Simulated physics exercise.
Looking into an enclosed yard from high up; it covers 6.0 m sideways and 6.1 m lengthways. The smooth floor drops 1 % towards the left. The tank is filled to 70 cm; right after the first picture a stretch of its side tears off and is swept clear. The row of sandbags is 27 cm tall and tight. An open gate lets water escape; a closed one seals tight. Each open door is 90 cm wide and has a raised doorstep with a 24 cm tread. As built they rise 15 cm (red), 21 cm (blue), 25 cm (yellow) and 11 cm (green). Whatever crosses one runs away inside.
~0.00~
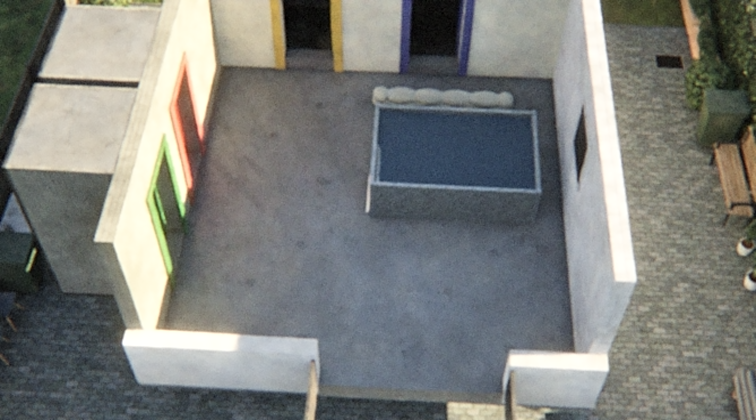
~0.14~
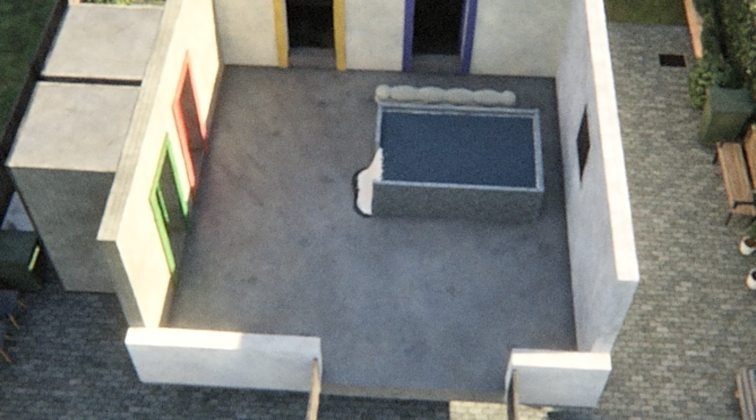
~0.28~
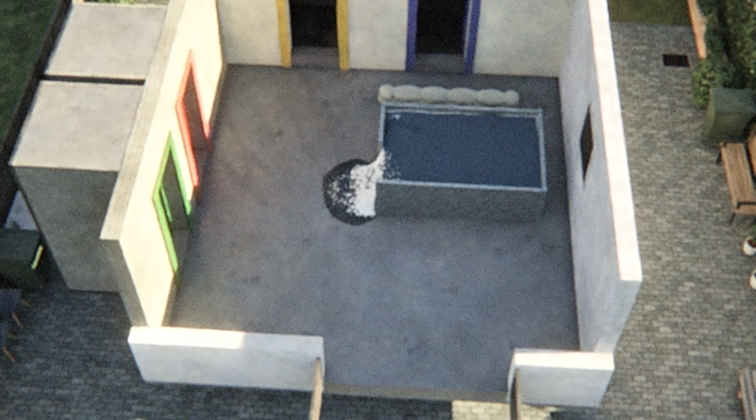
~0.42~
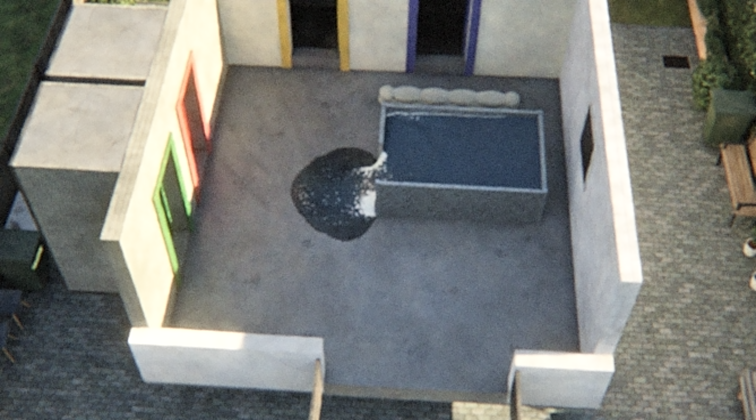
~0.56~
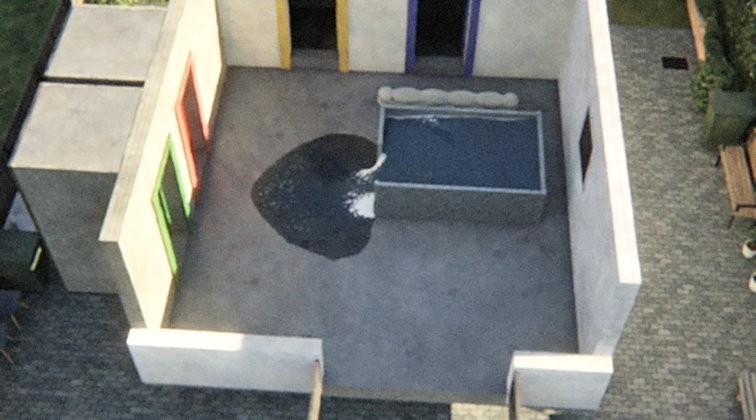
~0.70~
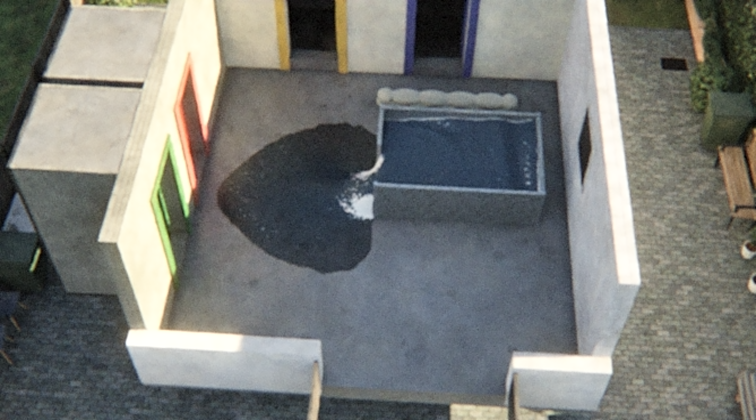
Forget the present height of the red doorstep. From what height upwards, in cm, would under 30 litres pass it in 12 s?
It would have to be roughly 22 cm high.
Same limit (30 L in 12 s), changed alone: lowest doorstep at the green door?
About 17 cm at green.
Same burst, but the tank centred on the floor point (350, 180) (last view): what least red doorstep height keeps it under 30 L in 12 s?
About 38 cm.
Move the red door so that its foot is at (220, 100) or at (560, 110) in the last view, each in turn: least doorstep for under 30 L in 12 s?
Roughly 11.5 and 6.0 cm.
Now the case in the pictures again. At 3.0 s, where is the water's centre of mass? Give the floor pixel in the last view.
Near (365, 196).
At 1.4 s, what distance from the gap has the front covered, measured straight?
About 3.6 m.
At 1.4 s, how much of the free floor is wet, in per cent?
Near 30 per cent is wet.
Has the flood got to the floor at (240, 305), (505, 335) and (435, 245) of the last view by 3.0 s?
In that order: Flooded, dry, not reached.
After 1.4 s water covers 30 % of the floor, deepest (36 cm) near (364, 203); 26 cm at the red door, 11 litres in over its 15 cm doorstep.
After 3.0 s water covers 40 % of the floor, deepest (32 cm) near (160, 361); 25 cm at the red door, 100 litres in over its 15 cm doorstep.
After 12.0 s water covers 95 % of the floor, deepest (11 cm) near (160, 361); 9 cm at the red door, 132 litres in over its 15 cm doorstep.
At the red door as built, the water arrived by 0.9 s and peaked near 29 cm at 1.8 s.
Run again over the same 12 s with other heights there, 76 litres in over 18 cm, 17 litres over 24 cm. The limit of 30 litres is kept from about 22 cm up.
